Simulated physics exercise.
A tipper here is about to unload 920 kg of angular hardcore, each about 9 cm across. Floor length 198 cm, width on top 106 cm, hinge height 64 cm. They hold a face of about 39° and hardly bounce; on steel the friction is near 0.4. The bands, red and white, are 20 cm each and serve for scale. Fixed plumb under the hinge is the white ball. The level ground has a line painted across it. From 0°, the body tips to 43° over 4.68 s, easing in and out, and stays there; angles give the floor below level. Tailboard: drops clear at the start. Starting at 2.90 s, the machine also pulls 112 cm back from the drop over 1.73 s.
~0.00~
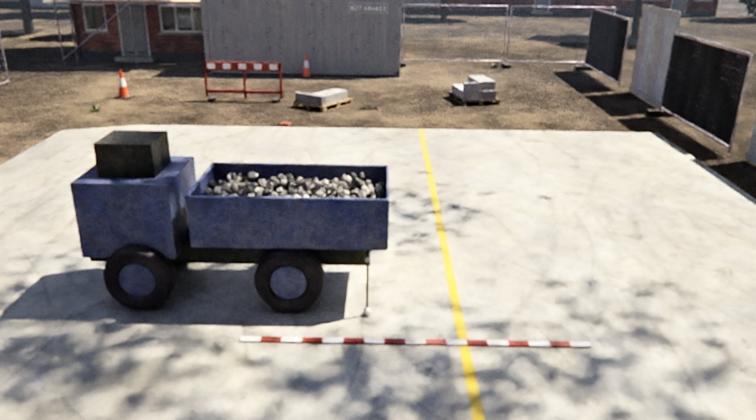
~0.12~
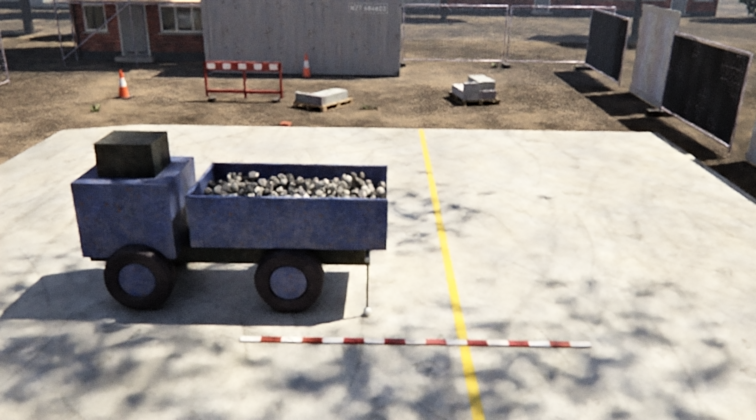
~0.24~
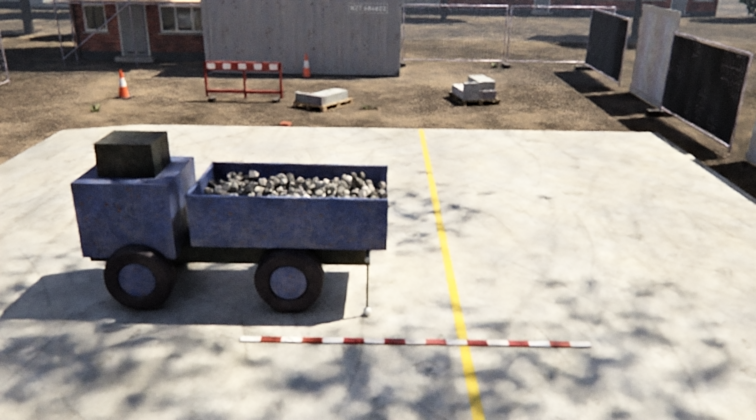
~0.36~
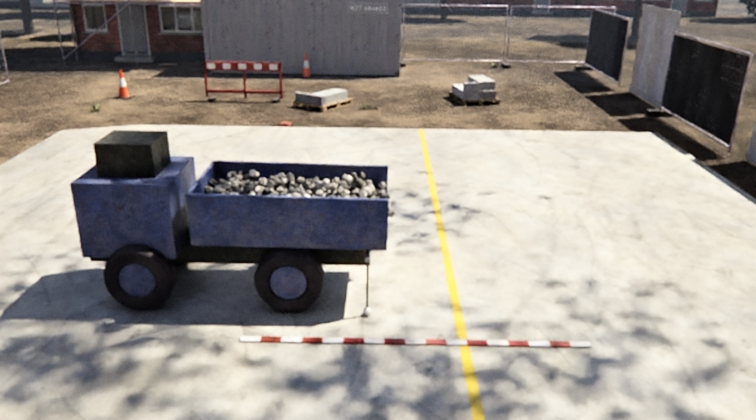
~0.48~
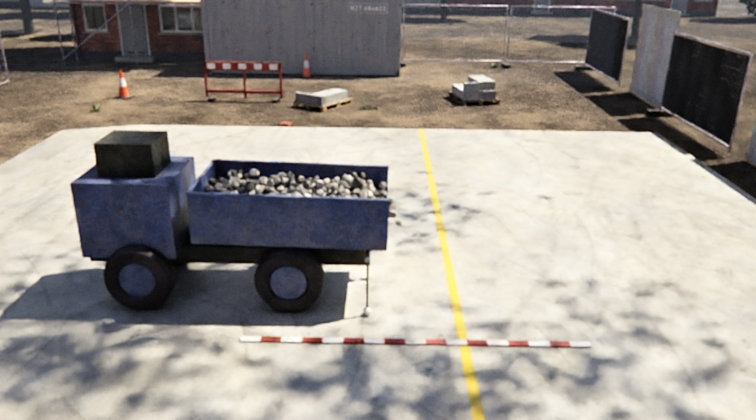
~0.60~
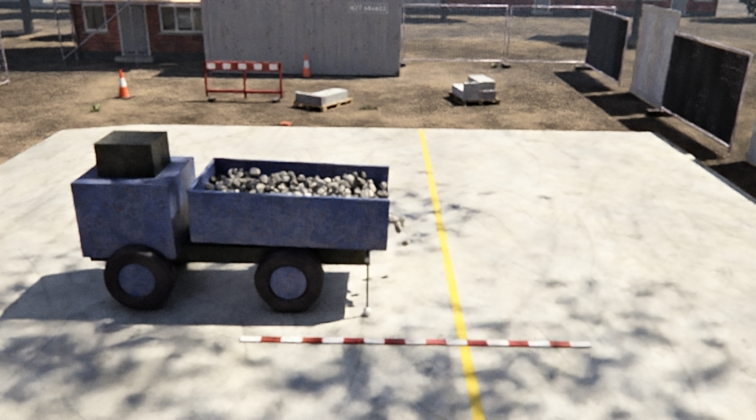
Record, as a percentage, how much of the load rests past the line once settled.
Approximately 5 out of 100.
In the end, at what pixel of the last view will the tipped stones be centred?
Around (386, 278).
After 3.5 s the floor is at 36°; 43 % in the body, 56 % short of the line, 1 % past the line; the foremost stones are at (475, 284).
After 4.8 s the floor is at 43°; 0 % in the body, 97 % short of the line, 3 % past the line; the foremost stones are at (483, 284).
After 5.1 s the floor is at 43°; 0 % in the body, 97 % short of the line, 3 % past the line; the foremost stones are at (483, 284).
After 8.0 s the floor is at 43°; 0 % in the body, 97 % short of the line, 3 % past the line; the foremost stones are at (483, 284).
